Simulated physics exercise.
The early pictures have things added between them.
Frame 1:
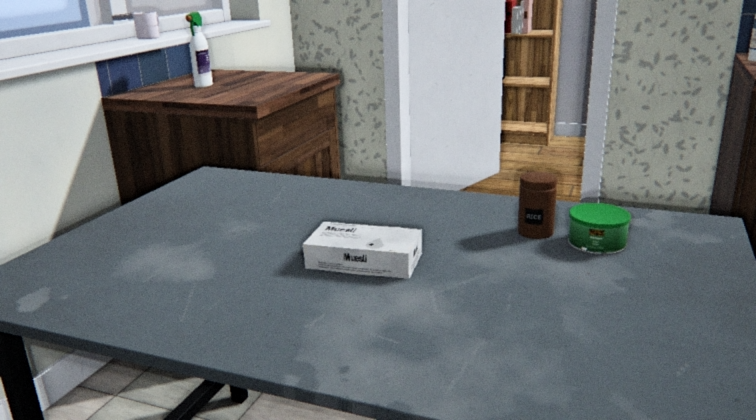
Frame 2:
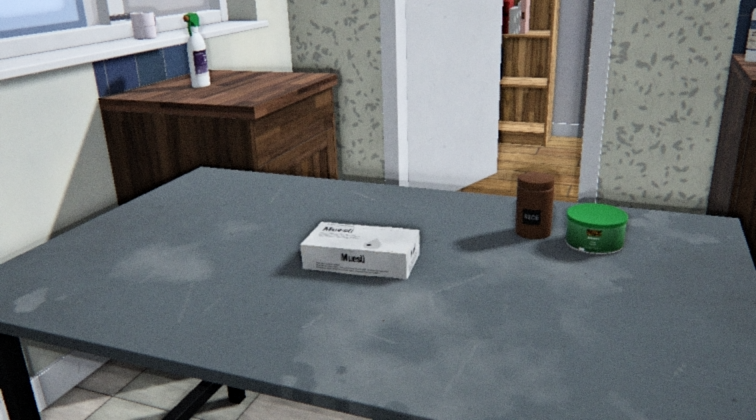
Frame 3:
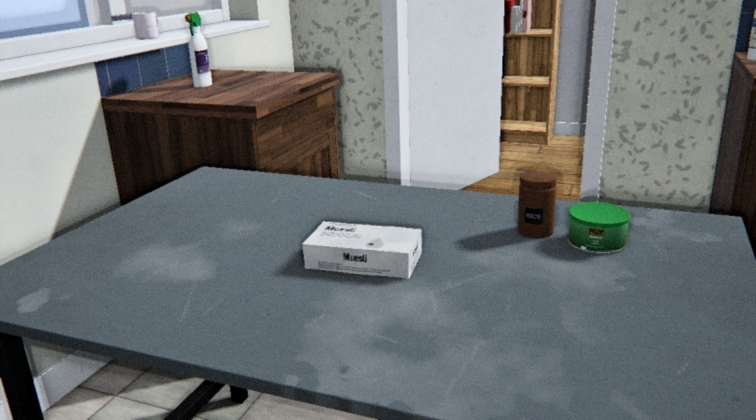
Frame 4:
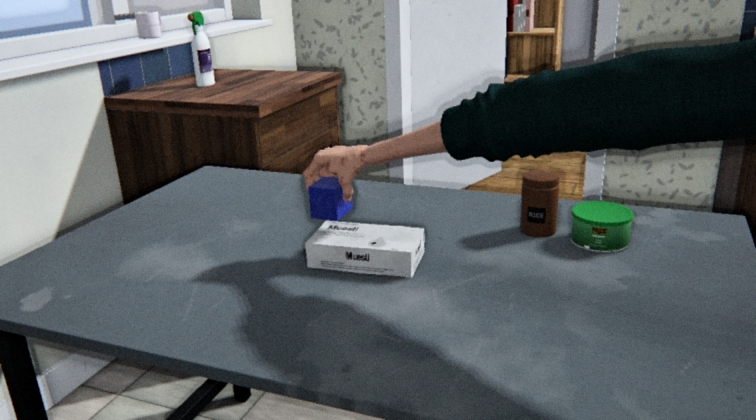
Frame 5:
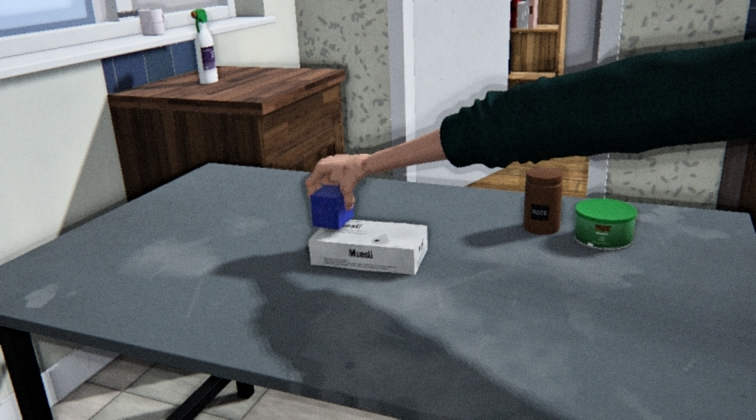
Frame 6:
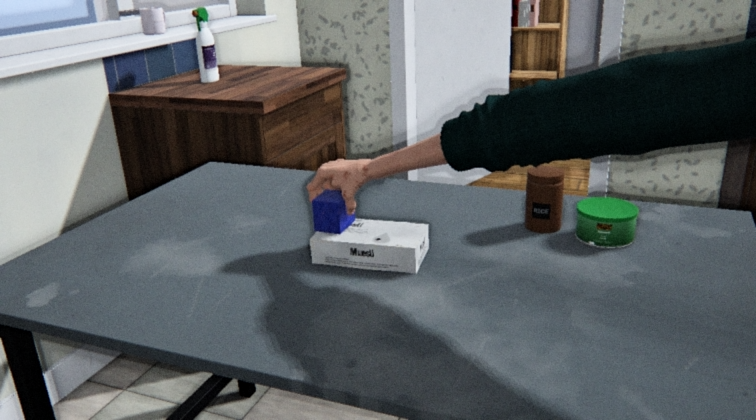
A blue block, held from above by a hand in a dark green sleeve reaching in from the right, lowers slightly onto the left end of a white packet on a grey table, left of a brown jar and green tub.
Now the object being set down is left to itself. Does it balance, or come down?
My prediction: Steady.
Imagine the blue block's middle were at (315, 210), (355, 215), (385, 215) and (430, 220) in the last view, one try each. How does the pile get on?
Lab note - try 1: Collapse; try 2: No collapse; try 3: No collapse; try 4: Collapse.
Then, 0.50 s on from there, no change.
Then, 1.30 s on from there, blue block resting near (335, 212).
In the end, all 4 unmoved. At the end, from the last picture's camera, blue block near (335, 212). The pile stays up.
